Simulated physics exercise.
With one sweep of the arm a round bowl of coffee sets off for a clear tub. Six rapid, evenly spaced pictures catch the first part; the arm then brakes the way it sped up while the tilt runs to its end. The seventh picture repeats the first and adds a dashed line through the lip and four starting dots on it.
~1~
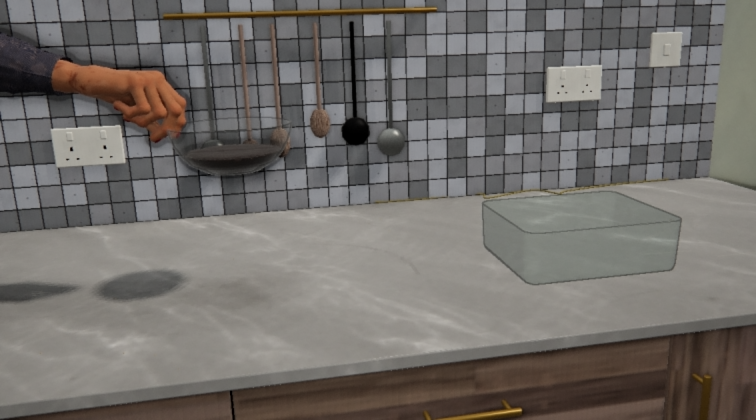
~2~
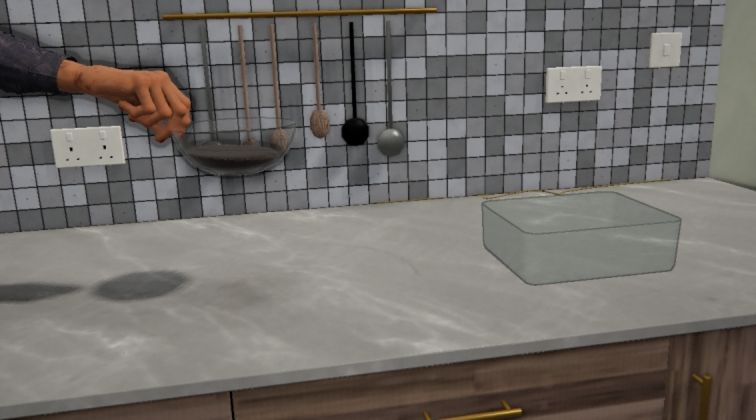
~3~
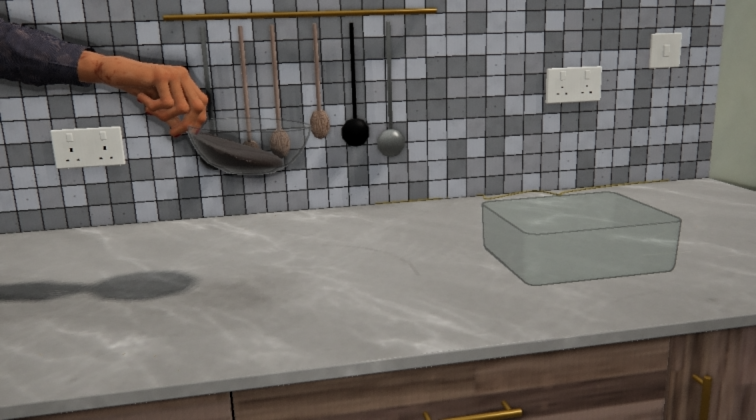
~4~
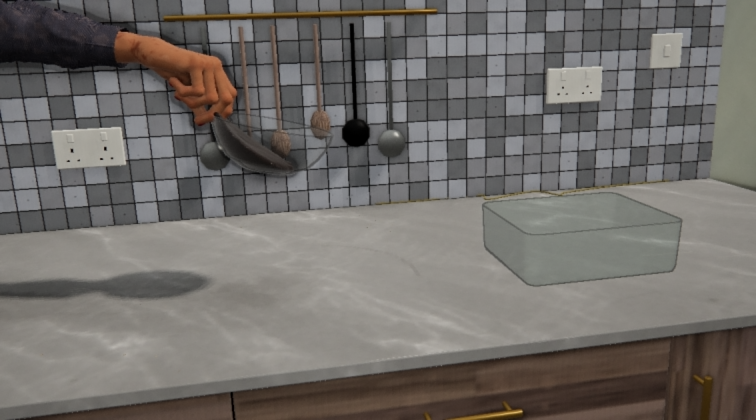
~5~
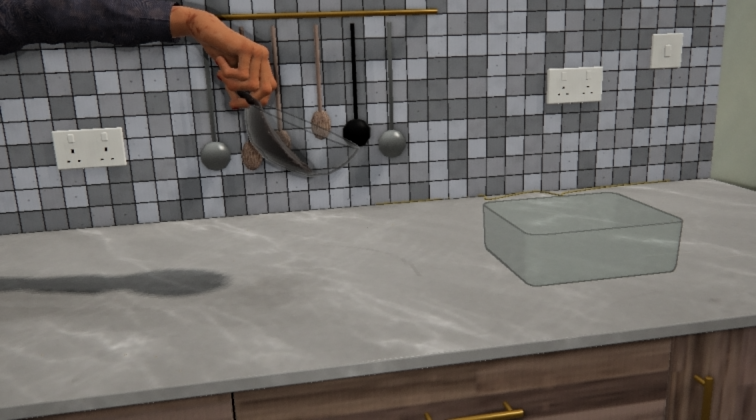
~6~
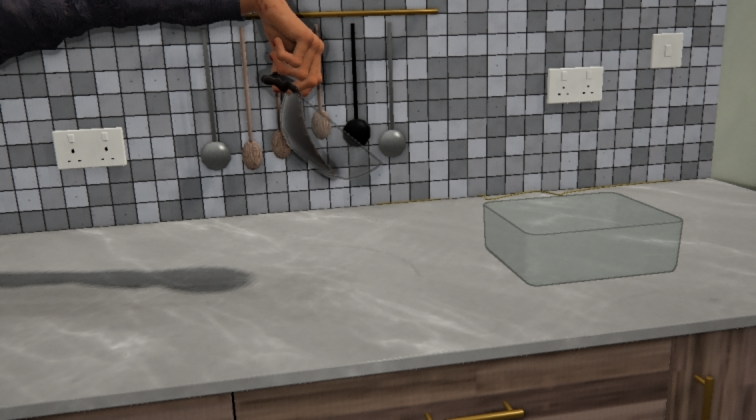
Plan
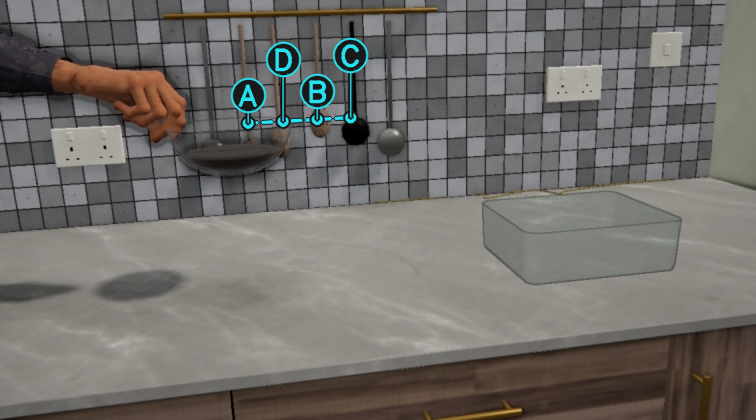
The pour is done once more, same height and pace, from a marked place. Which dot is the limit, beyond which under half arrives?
Go for C.
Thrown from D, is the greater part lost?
Yes, it does.
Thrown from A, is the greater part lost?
Yes, that goes wrong.
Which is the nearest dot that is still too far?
The answer is B.
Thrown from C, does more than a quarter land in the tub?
Yes, it does.
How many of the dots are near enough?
One of them.
In cyan, A at (248, 123); B at (317, 119); C at (350, 117); D at (283, 121).
With A, about 4 % lands in the tub, 94 % falls short.
With B, about 30 % lands in the tub, 64 % falls short and 7 % goes beside or beyond.
With C, about 68 % lands in the tub, 20 % falls short and 12 % goes beside or beyond.
With D, about 10 % lands in the tub, 86 % falls short and 4 % goes beside or beyond.
